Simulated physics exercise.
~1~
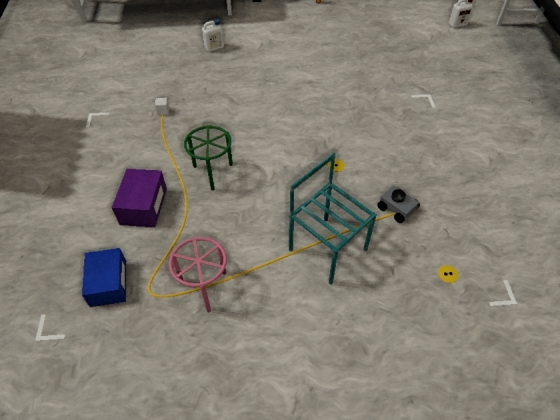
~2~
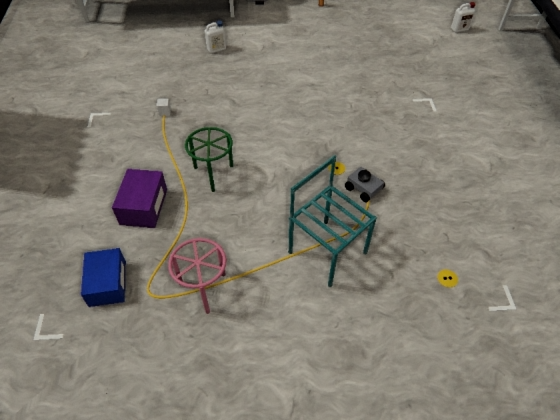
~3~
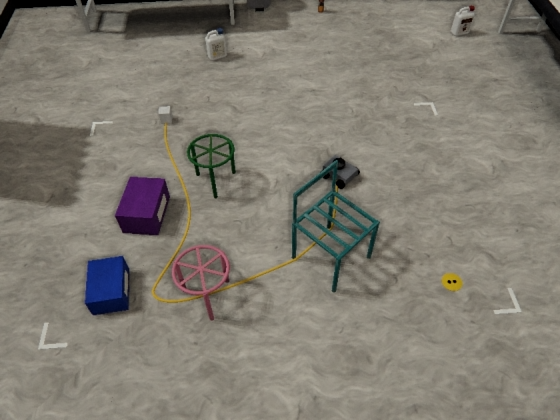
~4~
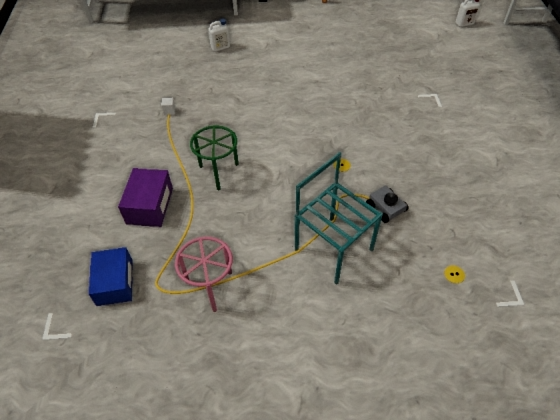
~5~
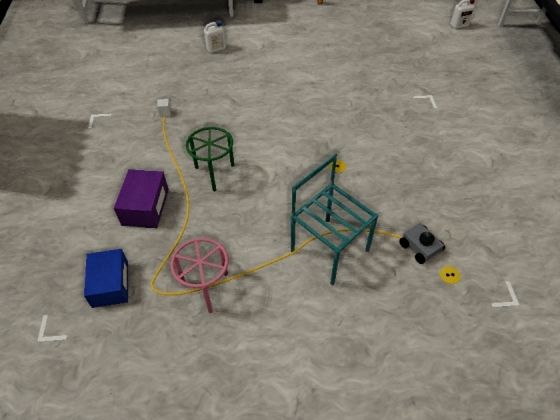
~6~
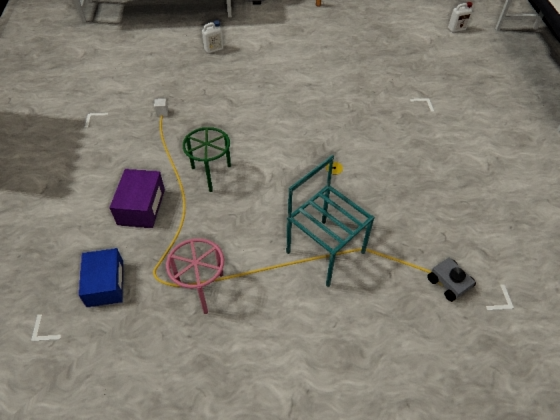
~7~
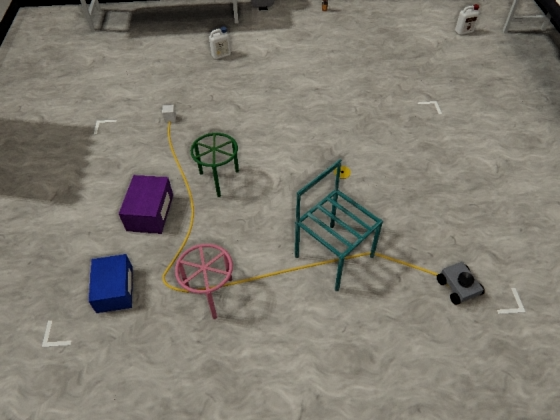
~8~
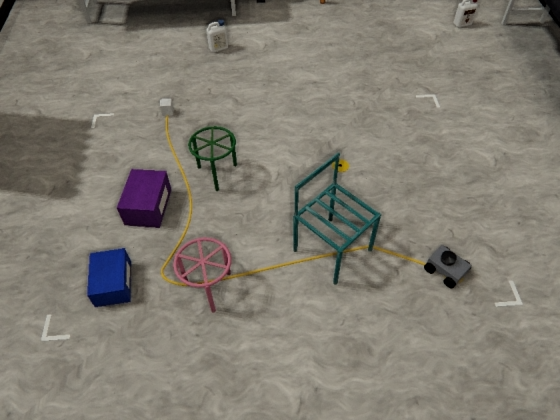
A little grey cart trailing a yellow lead rolled up and left behind the teal chair, then turned back down and right past it to the lower right, where it stopped, while the stools, boxes and chair stayed put.
